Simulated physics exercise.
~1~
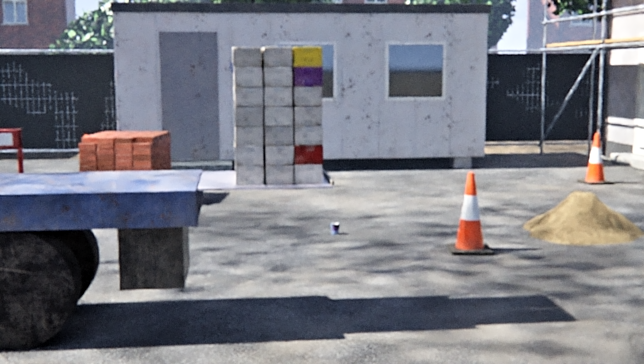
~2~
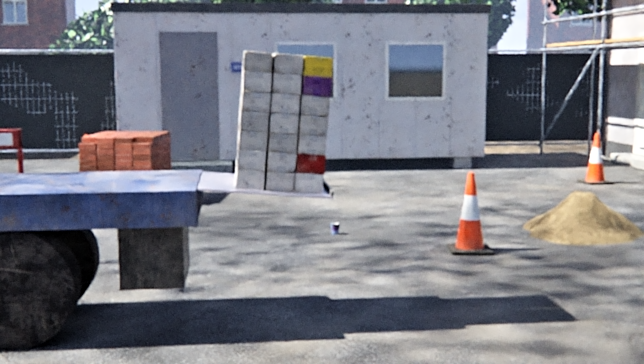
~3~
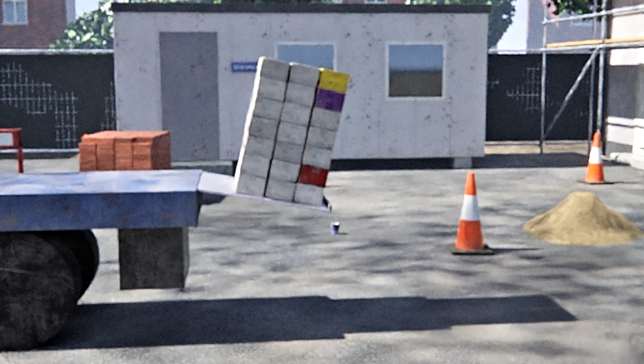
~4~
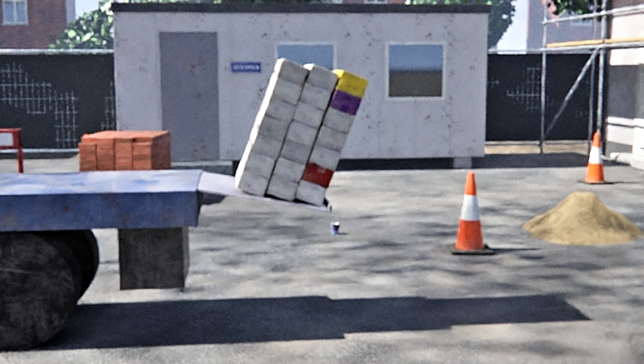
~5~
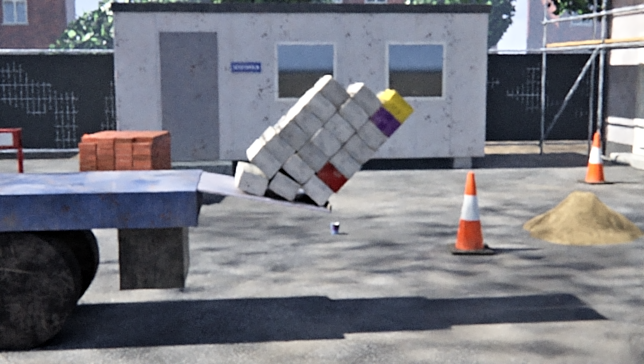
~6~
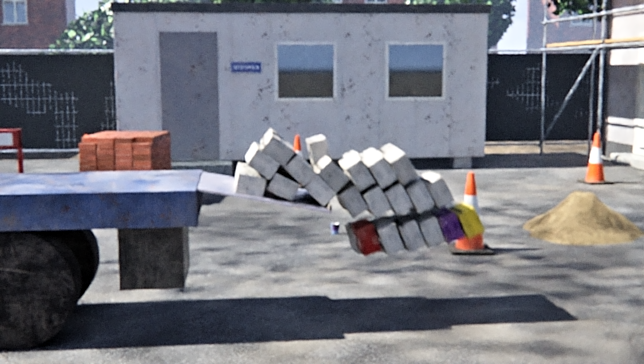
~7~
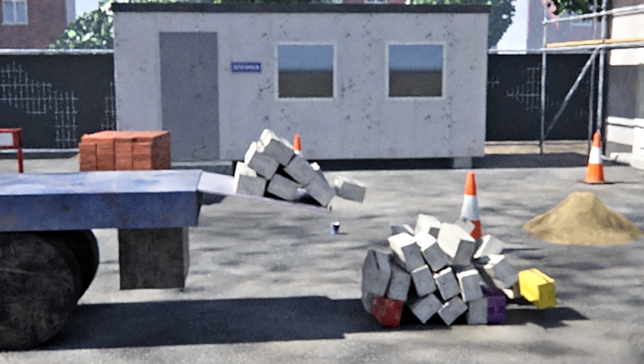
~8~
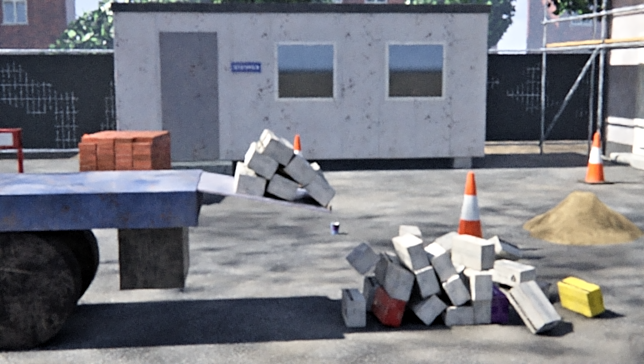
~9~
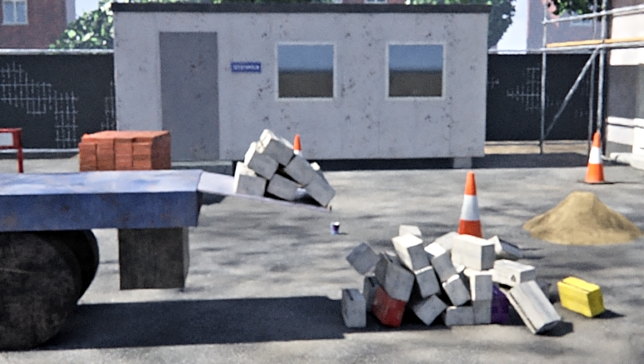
A paved yard is seen from the side, with a grey cabin behind, traffic cones and a sand pile at right, and a blue flatbed carrying red blocks at left. On a flap at the flatbed's end stands a tall stack of pale boxes, with yellow, purple and red ones along its right side. The flap droops, and the stack leans right, then shears and topples over the edge. Most boxes crash to the ground and tumble into a heap. Finally, a small pile remains on the sloping flap, while the red and purple boxes lie in the heap and the yellow one rests just right of it.
